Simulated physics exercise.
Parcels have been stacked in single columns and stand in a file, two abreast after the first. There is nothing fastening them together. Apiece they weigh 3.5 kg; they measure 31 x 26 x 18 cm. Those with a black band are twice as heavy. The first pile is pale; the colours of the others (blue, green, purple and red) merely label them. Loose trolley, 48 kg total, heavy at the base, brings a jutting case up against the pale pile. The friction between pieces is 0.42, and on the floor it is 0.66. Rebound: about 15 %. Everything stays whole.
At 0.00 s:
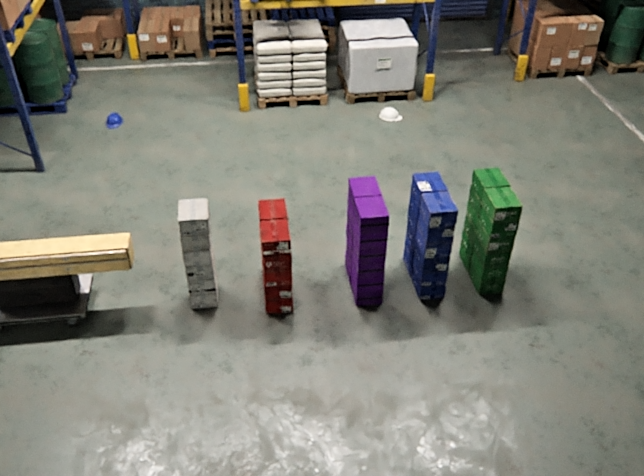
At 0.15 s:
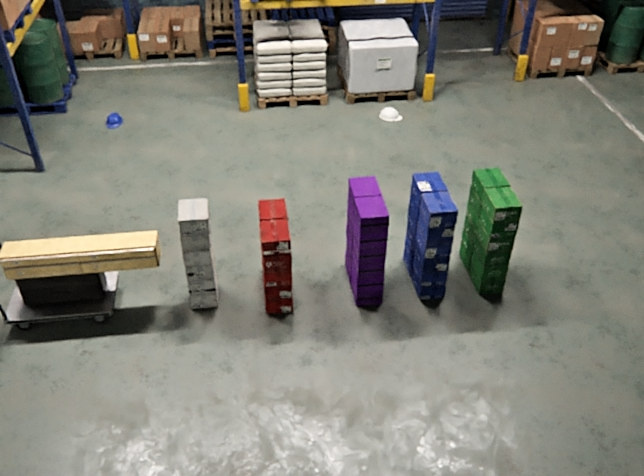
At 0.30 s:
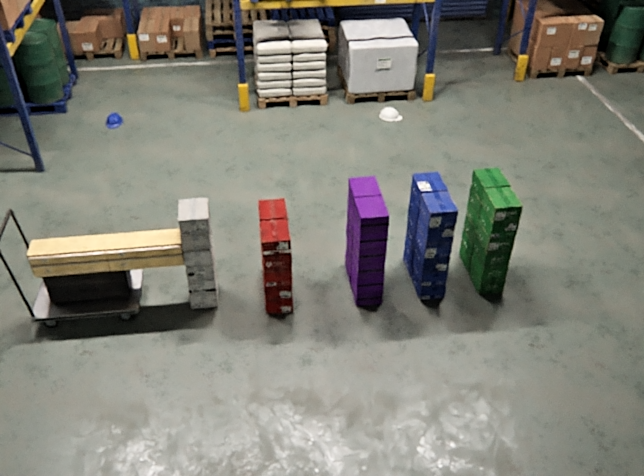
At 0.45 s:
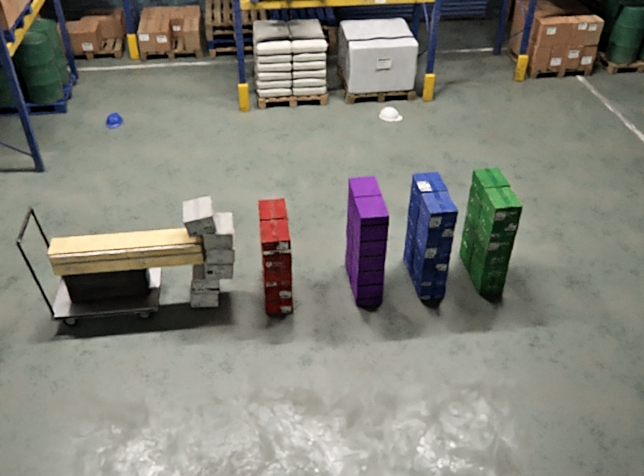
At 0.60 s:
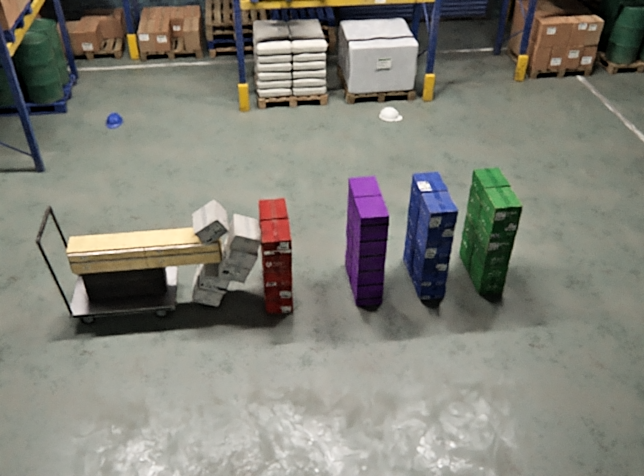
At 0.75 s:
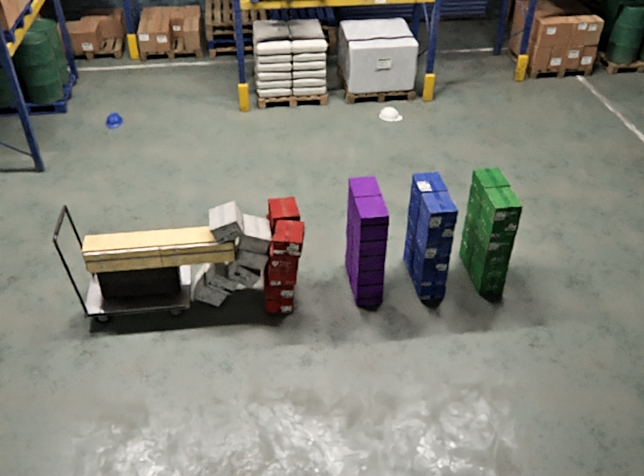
The clip shows a trolley carrying a long jutting case rolling right across a warehouse floor into a pale stack of parcels, which buckles and breaks apart against the red stack, shifting some red parcels while the purple, blue and green stacks stay upright.
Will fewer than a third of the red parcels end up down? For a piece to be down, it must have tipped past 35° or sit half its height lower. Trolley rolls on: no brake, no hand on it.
No, more than a third of them do.
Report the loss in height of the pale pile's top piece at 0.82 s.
I'd put it at close to 10 cm below where it started.
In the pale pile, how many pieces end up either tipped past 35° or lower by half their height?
The number you get is 6.
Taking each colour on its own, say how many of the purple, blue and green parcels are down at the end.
Colour by colour - purple: 0; blue: 0; green: 0.
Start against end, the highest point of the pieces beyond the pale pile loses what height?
0 cm.
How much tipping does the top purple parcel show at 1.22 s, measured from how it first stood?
Its tilt comes to about 0° at that moment.
By 0.82 s, 6 of the pale pile down; none of the 10 red parcels down (0 of 46 in all colours); top red parcel tilted 6°.
By 1.00 s, 6 of the pale pile down; none of the 10 red parcels down (0 of 46 in all colours); top red parcel tilted 14°.
By 1.22 s, 6 of the pale pile down; 2 of the 10 red parcels down (2 of 46 in all colours); top red parcel tilted 31°, 11 cm lower.
By 1.42 s, 6 of the pale pile down; 10 of the 10 red parcels down (10 of 46 in all colours); top red parcel tilted 47°, 13 cm lower.
When it is over (1.9 s), 6 of the pale pile down; 10 of the 10 red parcels down (10 of 46 in all colours); top red parcel tilted 42°, 15 cm lower; top purple parcel moved 24 mm. That is 100 per cent. In pixels of the last frame, middles, top red parcel near (344, 249), top purple parcel near (374, 214).
